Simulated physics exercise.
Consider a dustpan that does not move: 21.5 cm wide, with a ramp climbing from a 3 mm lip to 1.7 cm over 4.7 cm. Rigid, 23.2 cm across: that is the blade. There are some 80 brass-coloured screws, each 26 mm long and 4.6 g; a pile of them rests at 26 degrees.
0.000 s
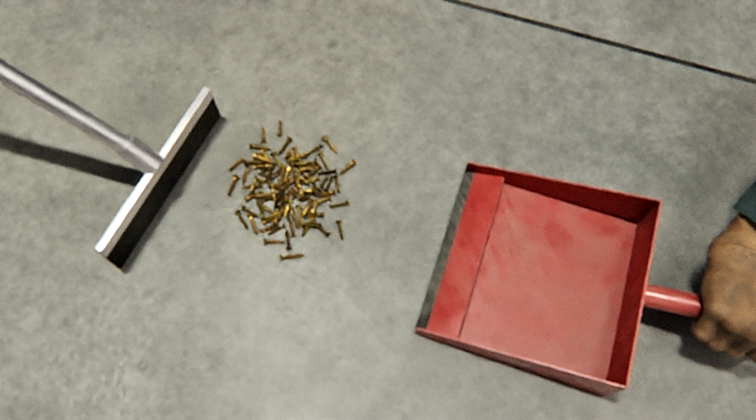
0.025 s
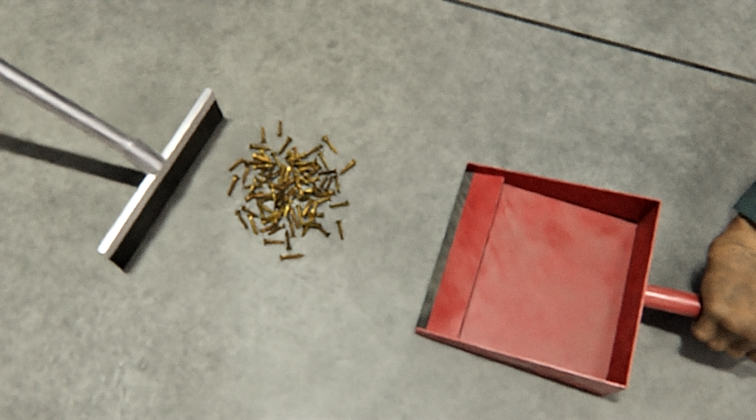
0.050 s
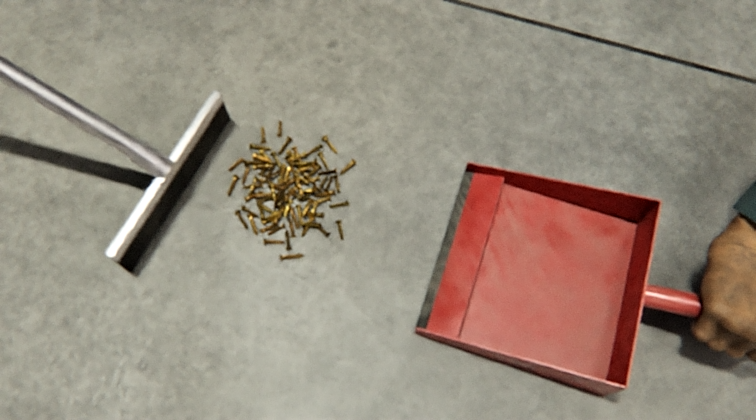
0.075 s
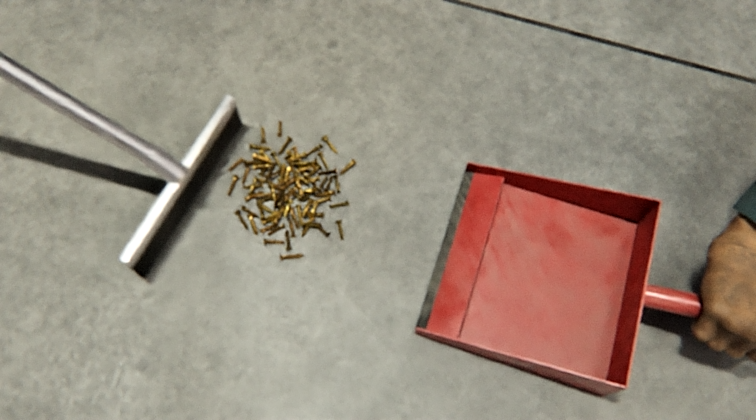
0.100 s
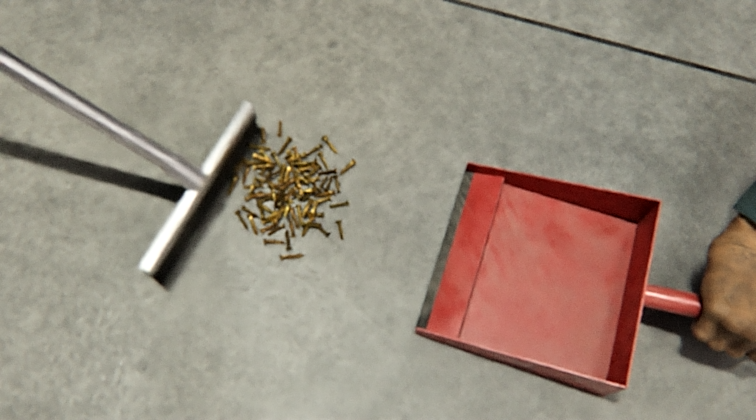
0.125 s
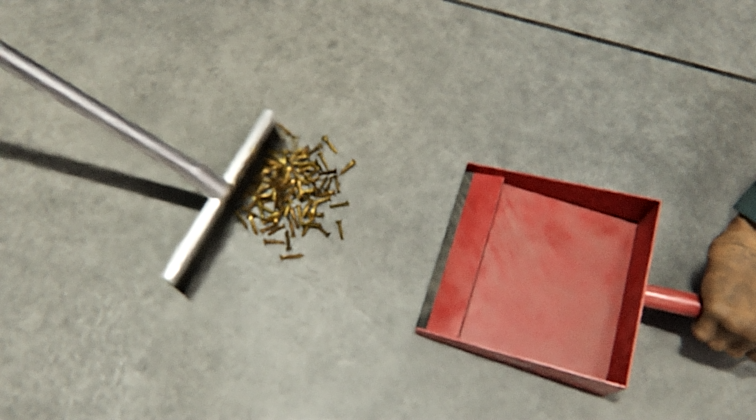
A hand holds a red dustpan still while a blade slides right into brass-coloured screws.
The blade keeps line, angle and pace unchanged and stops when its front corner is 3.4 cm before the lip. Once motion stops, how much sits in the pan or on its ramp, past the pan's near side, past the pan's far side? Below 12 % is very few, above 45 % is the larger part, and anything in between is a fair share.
In the pan or on its ramp: A fair share, past the pan's near side: Very few, past the pan's far side: Very few.
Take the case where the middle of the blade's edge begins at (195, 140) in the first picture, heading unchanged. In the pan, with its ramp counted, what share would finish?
The pan and its ramp would take some 40 per cent.
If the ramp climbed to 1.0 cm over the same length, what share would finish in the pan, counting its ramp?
Estimate: About 50 in a hundred.
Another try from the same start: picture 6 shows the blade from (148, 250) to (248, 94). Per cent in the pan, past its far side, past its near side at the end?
That ends as pan 5, far 15, and near 0.
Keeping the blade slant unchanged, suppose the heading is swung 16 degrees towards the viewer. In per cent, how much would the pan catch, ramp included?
Pan plus ramp: Some 30 %.
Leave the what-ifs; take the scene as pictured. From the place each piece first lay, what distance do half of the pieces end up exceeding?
20 cm or so.
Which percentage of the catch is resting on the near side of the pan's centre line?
About 60 %.
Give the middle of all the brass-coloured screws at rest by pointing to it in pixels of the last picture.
Look around (436, 253) in the last picture.
After 0.23 s, middle of the blade 14 cm from the lip; 0 % over the lip, far side 5 %, near side 0 %.
Then, at 0.30 s, middle of the blade 7 cm from the lip; 0 % over the lip, far side 10 %, near side 0 %.
After 0.51 s, middle of the blade 5 cm from the lip; 40 % over the lip, far side 5 %, near side 5 %.
By 1.8 s all is still; pan 35 %, near side 5 %, far side 5 %, in front of the lip or behind the blade 55 %.
